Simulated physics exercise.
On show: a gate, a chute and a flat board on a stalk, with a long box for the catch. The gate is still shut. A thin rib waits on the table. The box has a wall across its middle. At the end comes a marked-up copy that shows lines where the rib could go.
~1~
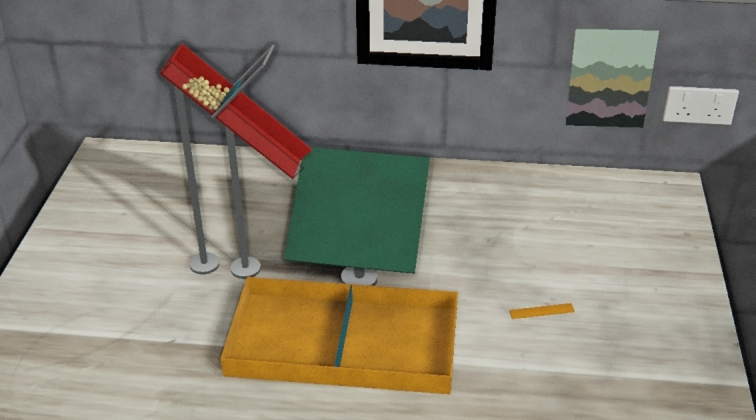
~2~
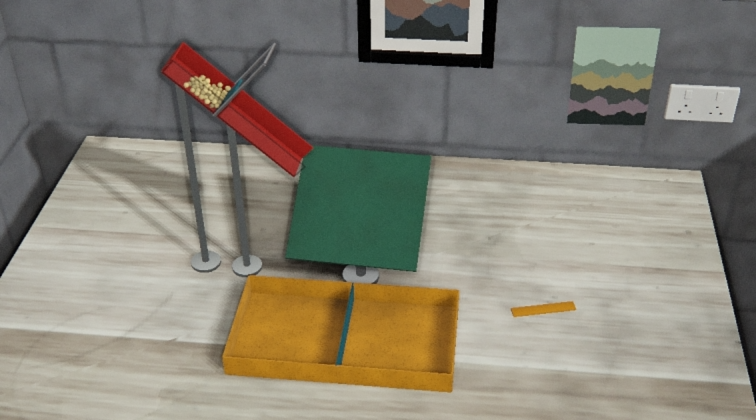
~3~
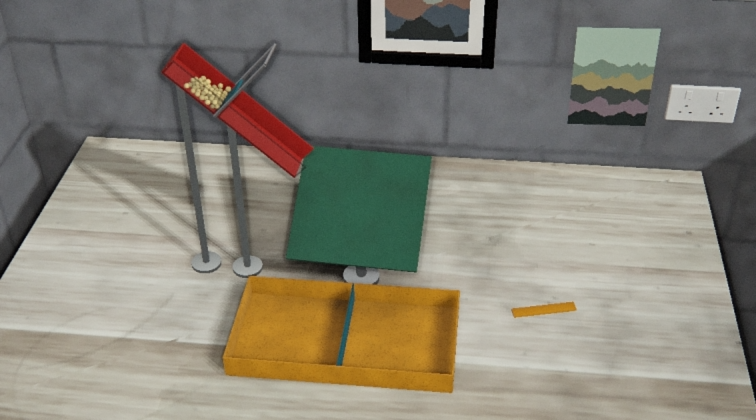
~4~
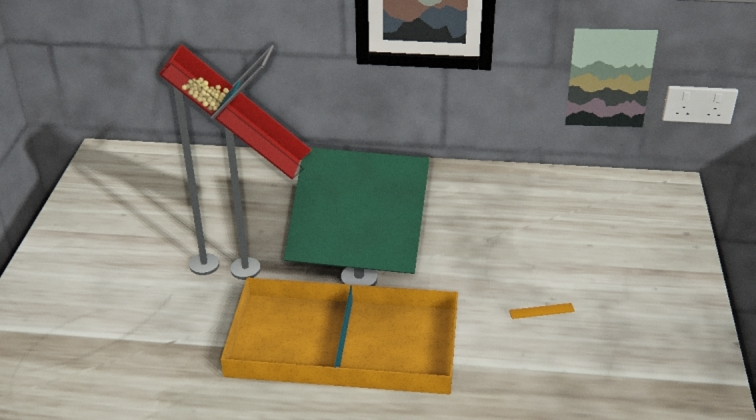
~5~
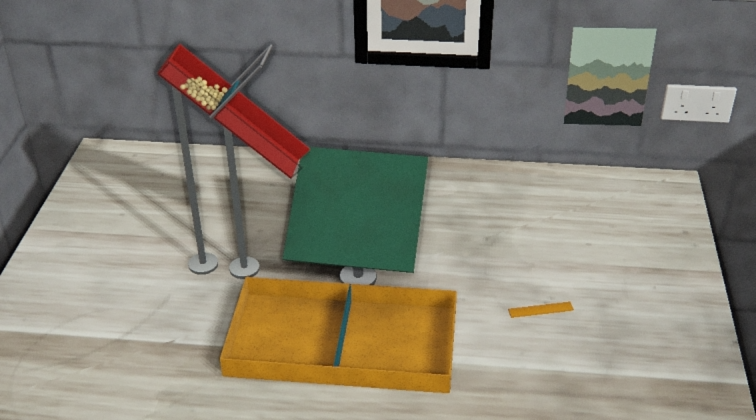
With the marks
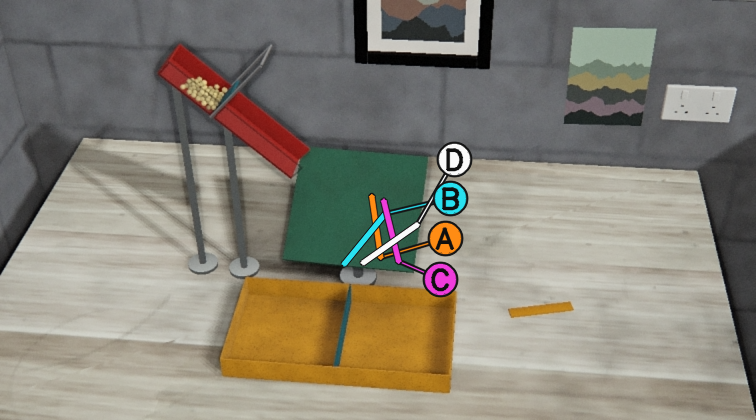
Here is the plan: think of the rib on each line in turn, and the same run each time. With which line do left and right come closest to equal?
Line D does it best.
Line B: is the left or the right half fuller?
More lands on the left.
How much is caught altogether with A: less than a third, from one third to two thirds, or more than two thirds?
Line A gives more than two thirds.
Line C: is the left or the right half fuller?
More lands on the right.
On the marked copy, line A from (371, 196) to (380, 257); line B from (385, 213) to (344, 263); line C from (383, 201) to (398, 261); line D from (417, 224) to (363, 262).
Choosing A, of what is caught, a small part in the left half, most in the right.
Choosing B, of what is caught, nearly all in the left half, a small part in the right.
Choosing C, of what is caught, a small part in the left half, most in the right.
Choosing D, of what is caught, about half in the left half, about half in the right.
